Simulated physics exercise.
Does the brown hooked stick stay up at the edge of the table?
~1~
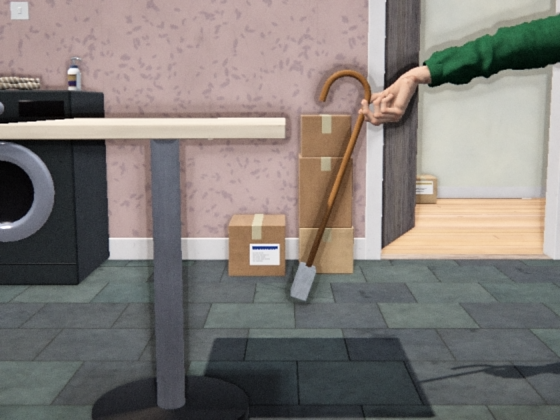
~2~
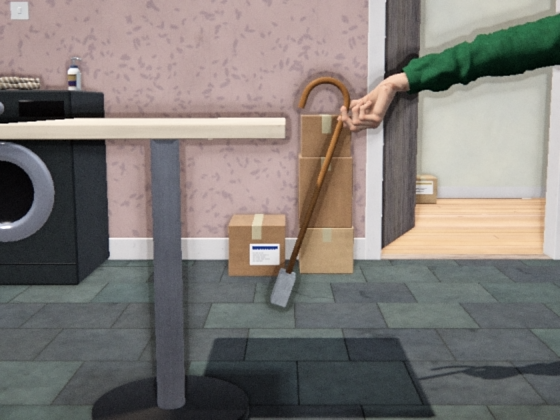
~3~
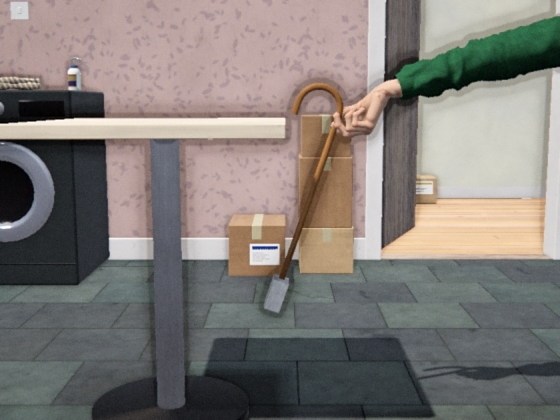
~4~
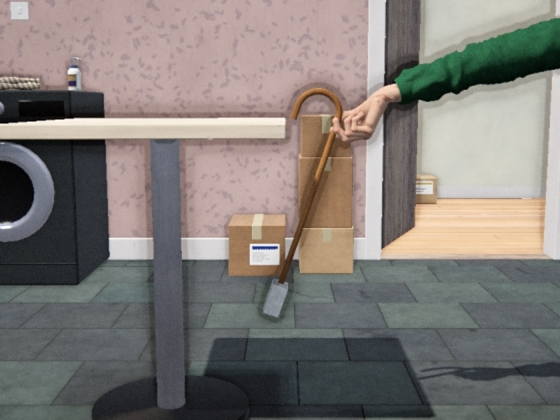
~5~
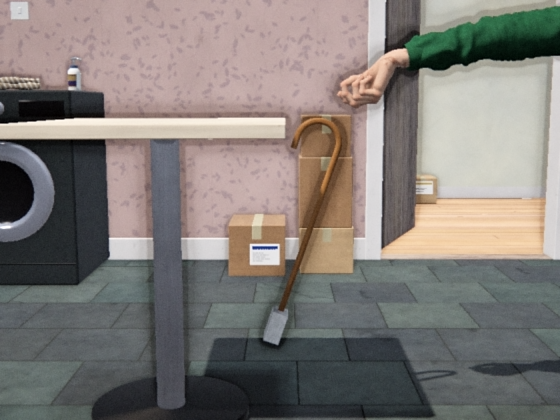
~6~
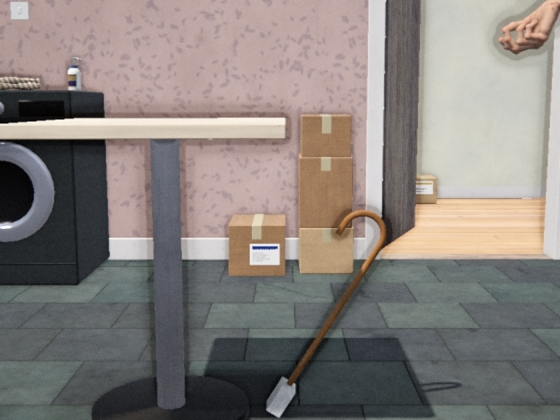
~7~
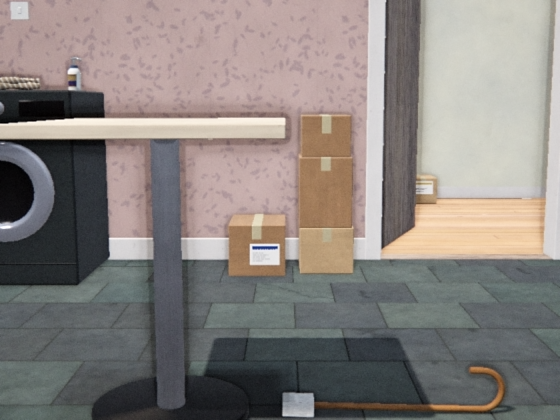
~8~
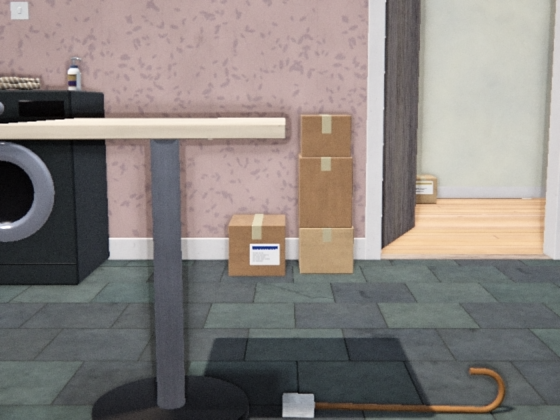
No, the stick does not stay up at the table's edge. It drops and ends lying on the tiled floor.
